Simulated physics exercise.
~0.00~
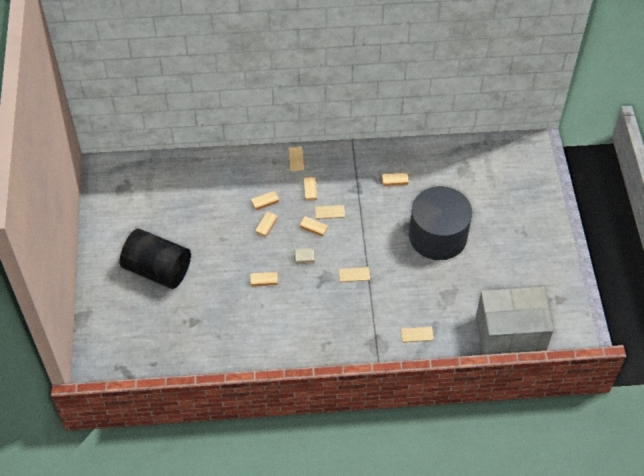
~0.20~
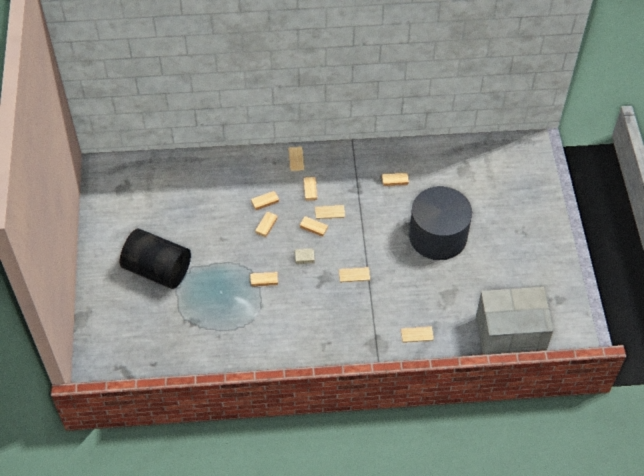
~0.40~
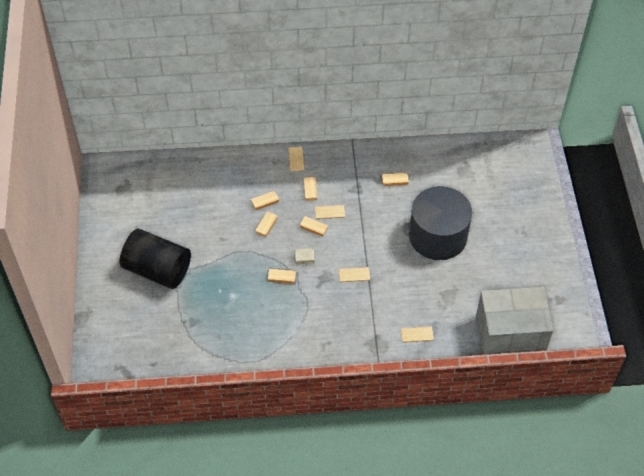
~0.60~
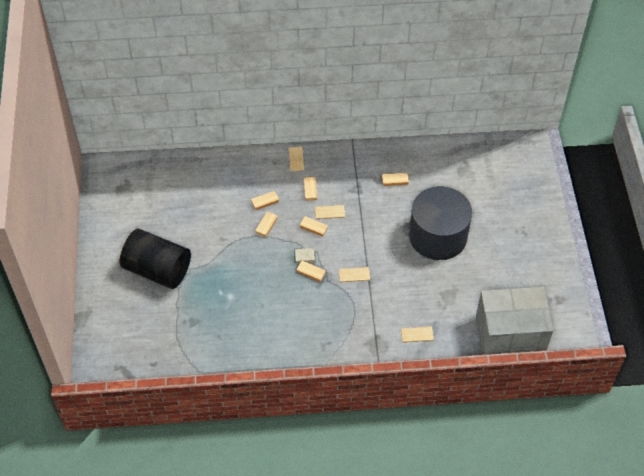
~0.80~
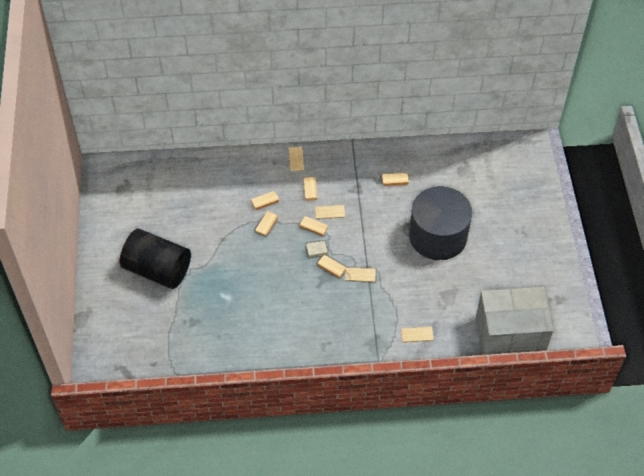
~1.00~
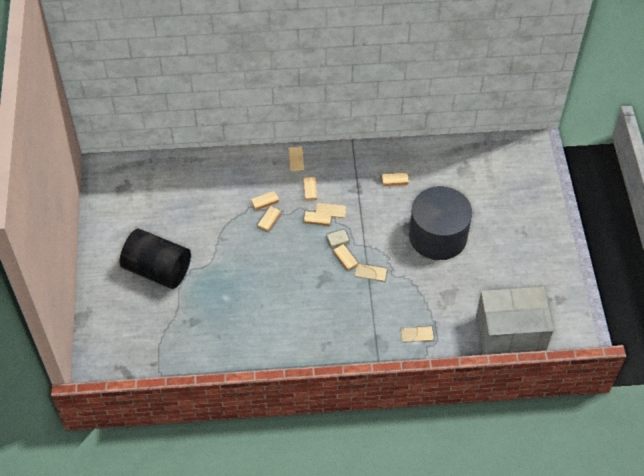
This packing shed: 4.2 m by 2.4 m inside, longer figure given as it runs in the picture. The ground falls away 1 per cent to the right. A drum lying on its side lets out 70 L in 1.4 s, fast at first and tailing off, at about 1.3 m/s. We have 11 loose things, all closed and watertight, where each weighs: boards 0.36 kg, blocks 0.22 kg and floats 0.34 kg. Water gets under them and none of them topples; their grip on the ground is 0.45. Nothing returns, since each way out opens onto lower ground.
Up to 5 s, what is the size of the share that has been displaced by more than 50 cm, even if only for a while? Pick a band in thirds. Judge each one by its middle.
Band: One to two thirds.
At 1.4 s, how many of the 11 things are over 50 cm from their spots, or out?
The number I get is 2.
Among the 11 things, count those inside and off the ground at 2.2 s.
Of them, 4.
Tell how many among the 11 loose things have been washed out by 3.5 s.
Tally so far: 1.
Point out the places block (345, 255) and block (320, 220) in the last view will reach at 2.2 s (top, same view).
They end up about (400, 208) and (338, 187) in the last view.
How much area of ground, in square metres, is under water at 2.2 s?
The covered patch comes to about 3.5 m2.
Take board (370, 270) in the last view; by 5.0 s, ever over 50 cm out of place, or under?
My call is that it tops the mark.
After 1.4 s 2 of 11 are over 50 cm from their spots; 3 afloat.
After 2.2 s 3 of 11 are over 50 cm from their spots; 4 afloat.
After 3.5 s 5 of 11 are over 50 cm from their spots; 1 afloat.
After 5.0 s 5 of 11 are over 50 cm from their spots, and 5 have been at some point; 0 afloat.
